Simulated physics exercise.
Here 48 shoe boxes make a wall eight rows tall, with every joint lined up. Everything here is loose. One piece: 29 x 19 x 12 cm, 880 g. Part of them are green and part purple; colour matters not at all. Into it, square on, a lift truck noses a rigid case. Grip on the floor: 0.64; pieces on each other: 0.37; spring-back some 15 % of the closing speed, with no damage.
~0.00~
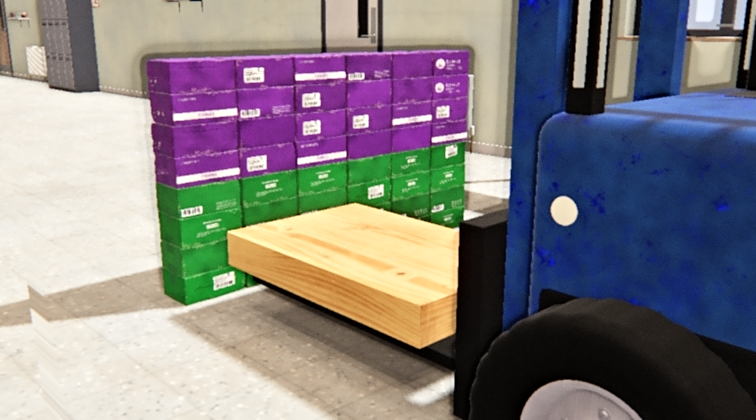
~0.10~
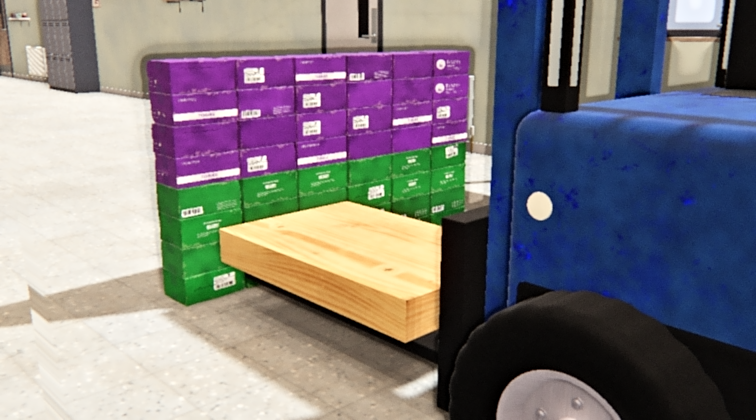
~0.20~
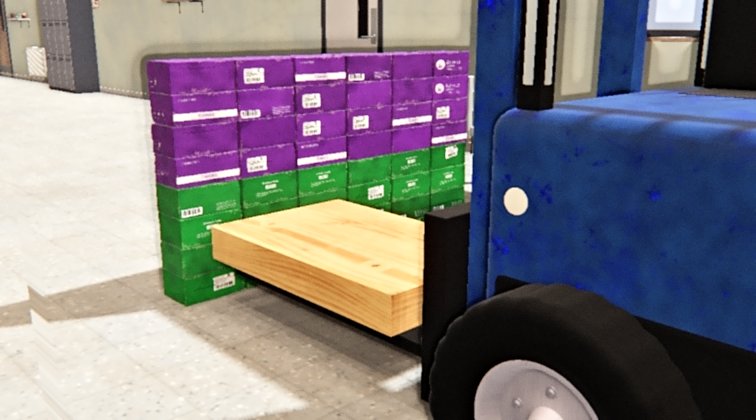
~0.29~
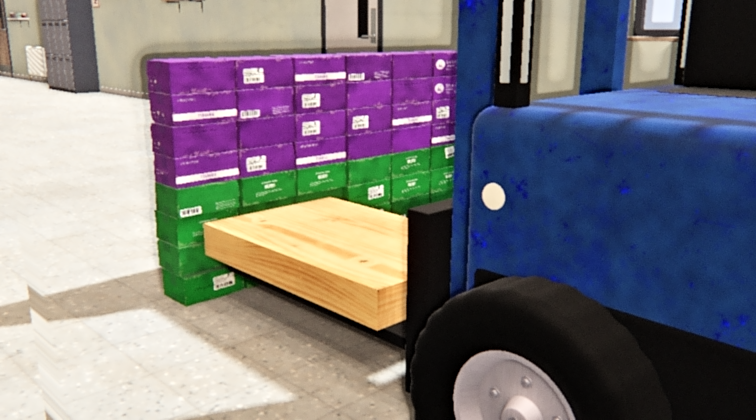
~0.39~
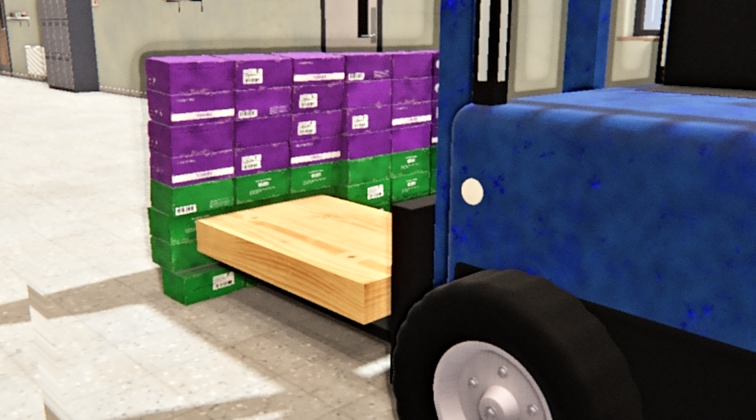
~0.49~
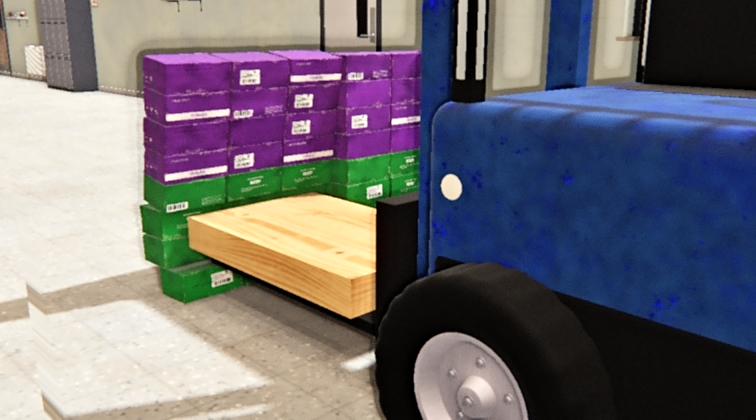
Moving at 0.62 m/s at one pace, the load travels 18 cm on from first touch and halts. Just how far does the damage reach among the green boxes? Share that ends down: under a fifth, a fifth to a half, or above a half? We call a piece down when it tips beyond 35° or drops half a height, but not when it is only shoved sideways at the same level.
A fifth to a half.
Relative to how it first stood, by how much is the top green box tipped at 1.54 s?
Roughly 0°.
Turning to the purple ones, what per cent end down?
Taking the purple group, 50 in a hundred end up down.
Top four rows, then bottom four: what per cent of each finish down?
Of the top ones 50 percent, of the bottom ones 40 percent.
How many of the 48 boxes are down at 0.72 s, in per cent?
By then, 45 per cent.
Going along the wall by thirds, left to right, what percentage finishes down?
Going left to right, I get 90, 40 and 0 percent.
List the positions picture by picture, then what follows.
In the first picture (each place is the centre of the face we see best), load (242, 251) 16 cm short of touching; top green box (371, 170); top purple box (452, 63); all as stacked.
The second picture shows load (233, 248) 9 cm short of touching; top green box (371, 170).
The third picture shows load (225, 244) 33 mm short of touching; top green box (371, 170).
The fourth picture shows load (217, 241) 27 mm in; top green box (371, 170); 6 have shifted.
The fifth picture shows load (209, 237) 9 cm in; top green box (370, 170); steepest lean 5°, the box at (319, 99); 21 have shifted.
The sixth picture shows load (200, 234) 15 cm in; top green box (370, 170); steepest lean 9°, the box at (317, 72); 22 have shifted.
By 0.60 s, none of the 24 green boxes down (0 of 48 in all colours); top green box unmoved.
By 0.72 s, 9 of the 24 green boxes down (21 of 48 in all colours); top green box unmoved.
When it is over (2.7 s), 9 of the 24 green boxes down (21 of 48 in all colours); top green box unmoved; top purple box unmoved. That is 38 per cent. In pixels of the last frame, middles, top green box near (357, 167), top purple box near (438, 63).
